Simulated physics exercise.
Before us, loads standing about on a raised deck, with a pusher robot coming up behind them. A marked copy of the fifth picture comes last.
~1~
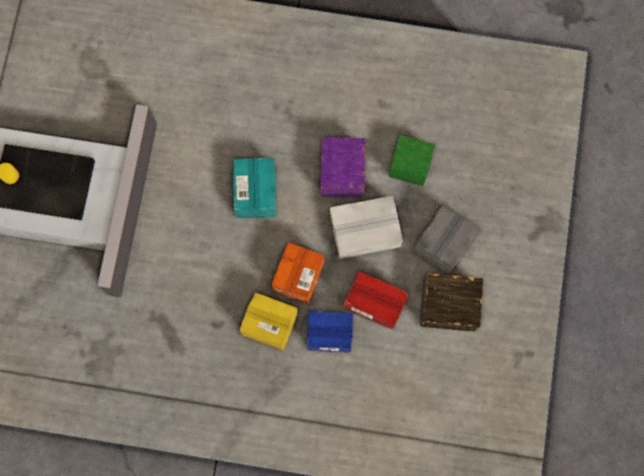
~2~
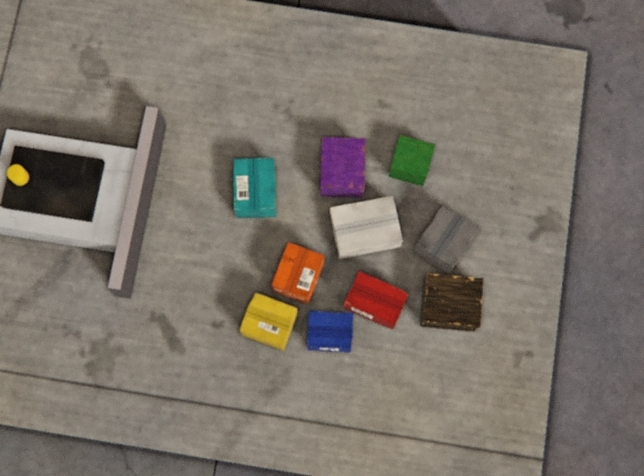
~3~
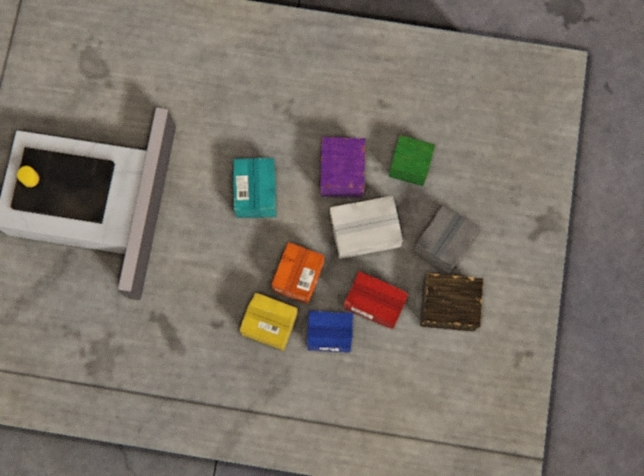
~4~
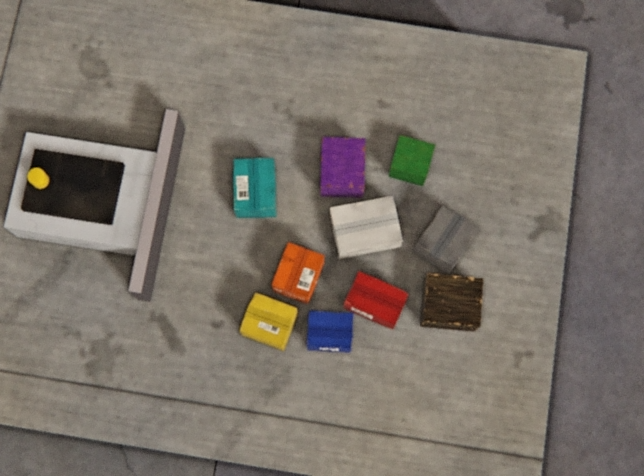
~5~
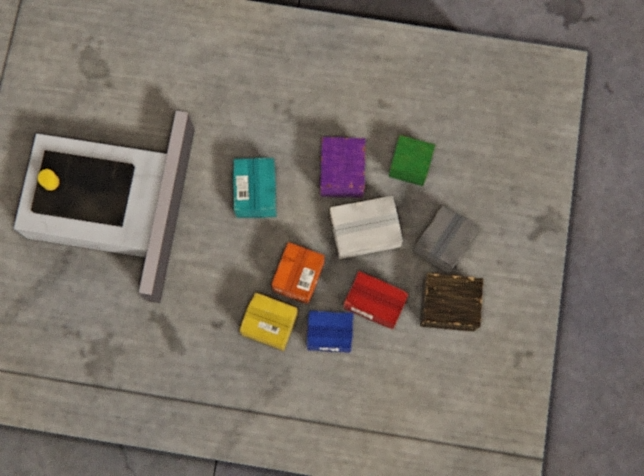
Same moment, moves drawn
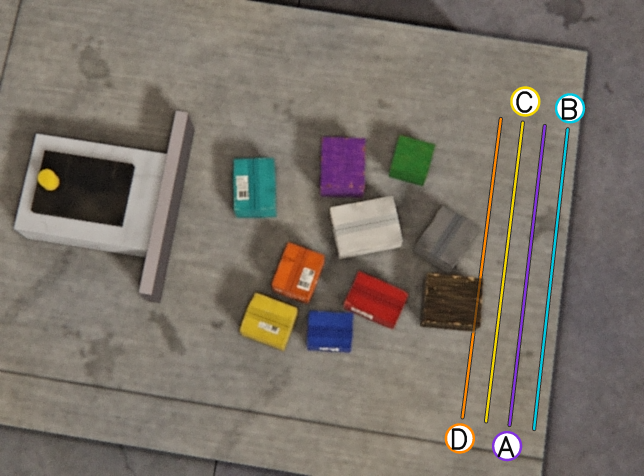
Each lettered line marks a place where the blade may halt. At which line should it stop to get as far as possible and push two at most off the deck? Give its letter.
It should halt at D.
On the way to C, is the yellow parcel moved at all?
By then, yes.
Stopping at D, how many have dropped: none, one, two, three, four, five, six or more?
Two.
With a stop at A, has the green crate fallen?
No.
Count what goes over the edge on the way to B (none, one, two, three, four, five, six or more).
Six or more.
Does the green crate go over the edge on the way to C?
No.
On the copy, A at (528, 270); B at (551, 274); C at (505, 267); D at (482, 263).
On D. First, robot (206, 207); blue box (338, 335); yellow parcel (293, 326).
Then, robot (320, 225); grey box (527, 257); black crate (512, 312).
Finally, robot (410, 239); black crate over the edge; grey box over the edge; two fallen.
By contrast, A drops four; B drops seven; C drops four.
